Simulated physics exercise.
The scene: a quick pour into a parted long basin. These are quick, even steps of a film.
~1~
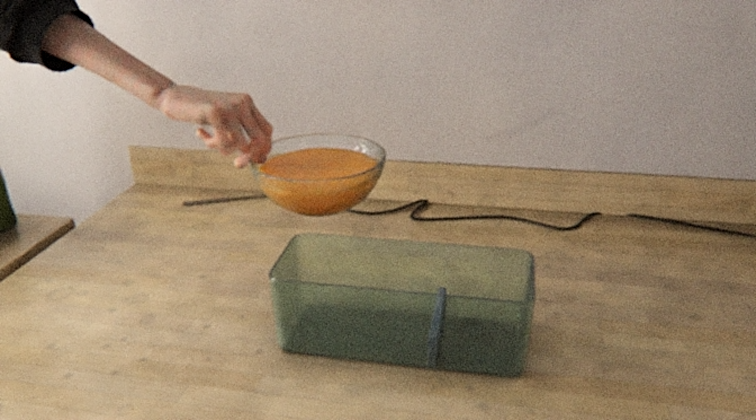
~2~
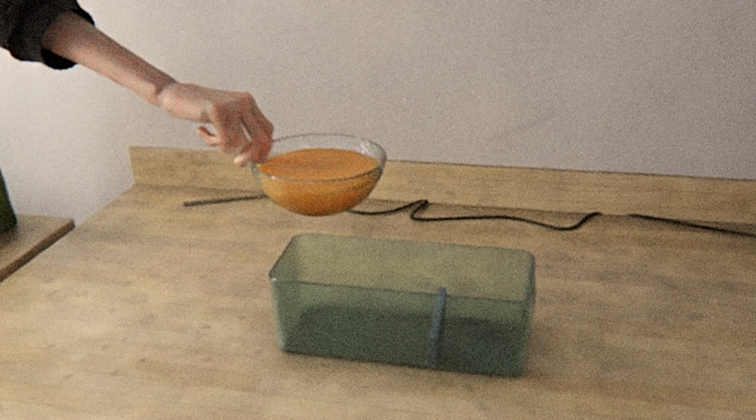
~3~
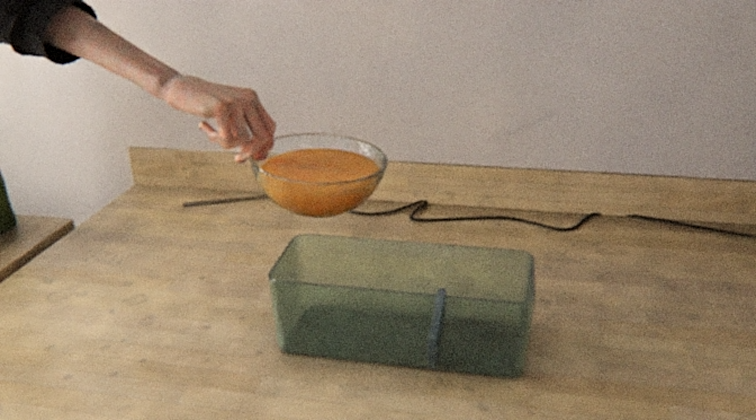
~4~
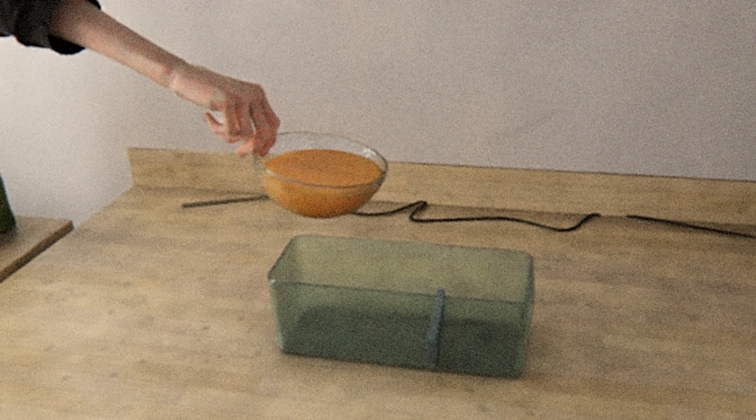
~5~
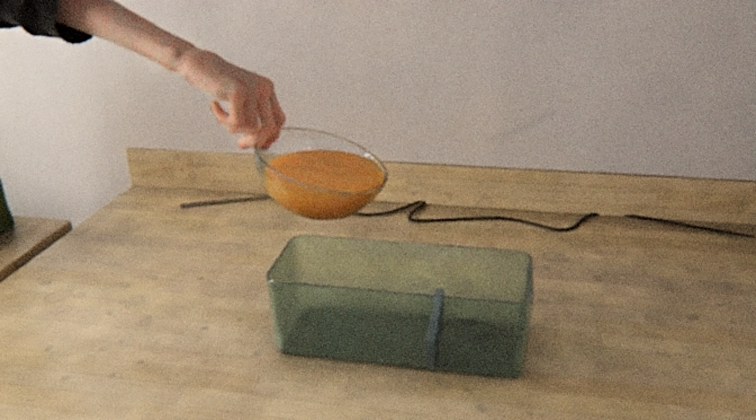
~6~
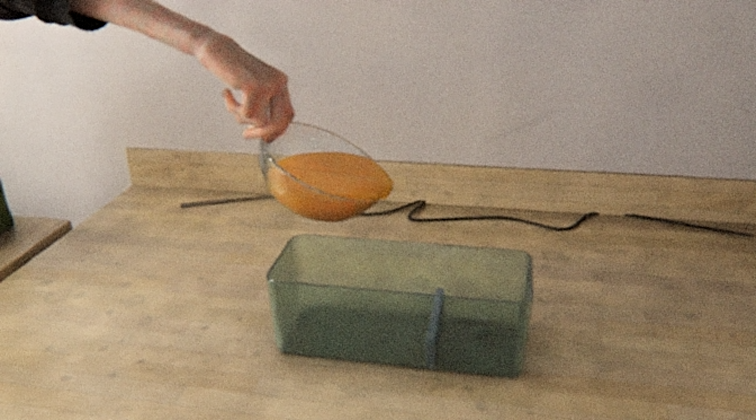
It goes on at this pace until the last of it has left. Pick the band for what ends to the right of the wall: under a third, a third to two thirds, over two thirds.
It comes to less than a third.
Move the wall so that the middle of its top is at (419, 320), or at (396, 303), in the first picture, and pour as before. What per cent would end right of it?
First some 55, then 80 per cent.
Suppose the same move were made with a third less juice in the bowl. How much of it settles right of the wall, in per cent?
It comes to 5 per cent or so.
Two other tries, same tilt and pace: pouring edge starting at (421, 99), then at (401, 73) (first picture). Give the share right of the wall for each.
The first gives 75 %, the second 65 %.
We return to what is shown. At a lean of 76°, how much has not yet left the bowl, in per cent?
It comes to 20 per cent or so.
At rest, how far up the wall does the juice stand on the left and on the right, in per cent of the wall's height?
Left about 40, right about 20.
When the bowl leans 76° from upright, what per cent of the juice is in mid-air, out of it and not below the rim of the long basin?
Near 30 %.
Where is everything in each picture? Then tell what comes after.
It leans 0°; its right rim is at (384, 161); the juice meets the walls at (262, 163) and (380, 170); the long basin's rim runs from (282, 255) to (534, 277); the wall's top is at (438, 312), in the first frame.
It leans 1°; its right rim is at (384, 162); the juice meets the walls at (262, 163) and (380, 171), in the second frame.
It leans 5°; its right rim is at (385, 167); the juice meets the walls at (263, 162) and (381, 173), in the third frame.
It leans 10°; its right rim is at (386, 174); the juice meets the walls at (265, 162) and (382, 176), in the fourth frame.
It leans 17°; its right rim is at (385, 182); the juice meets the walls at (267, 162) and (385, 176), in the fifth frame.
It leans 26°; its right rim is at (385, 192); the juice meets the walls at (271, 165) and (387, 184); 4 per cent is over the edge, in the sixth frame.
A moment on, the bowl is tipped on its side and 20 per cent is still to pour, 33 is left of the wall and 17 right of it.
Next, the bowl is tipped on its side and 1 per cent is still to pour, 74 is left of the wall and 21 right of it.
Then the bowl is tipped on its side and 0 per cent is still to pour, 75 is left of the wall and 22 right of it.
Later the bowl is tipped on its side and 0 per cent is still to pour, 75 is left of the wall and 22 right of it.
Finally, 75 per cent lies left of the wall, 22 right of it and 3 outside.
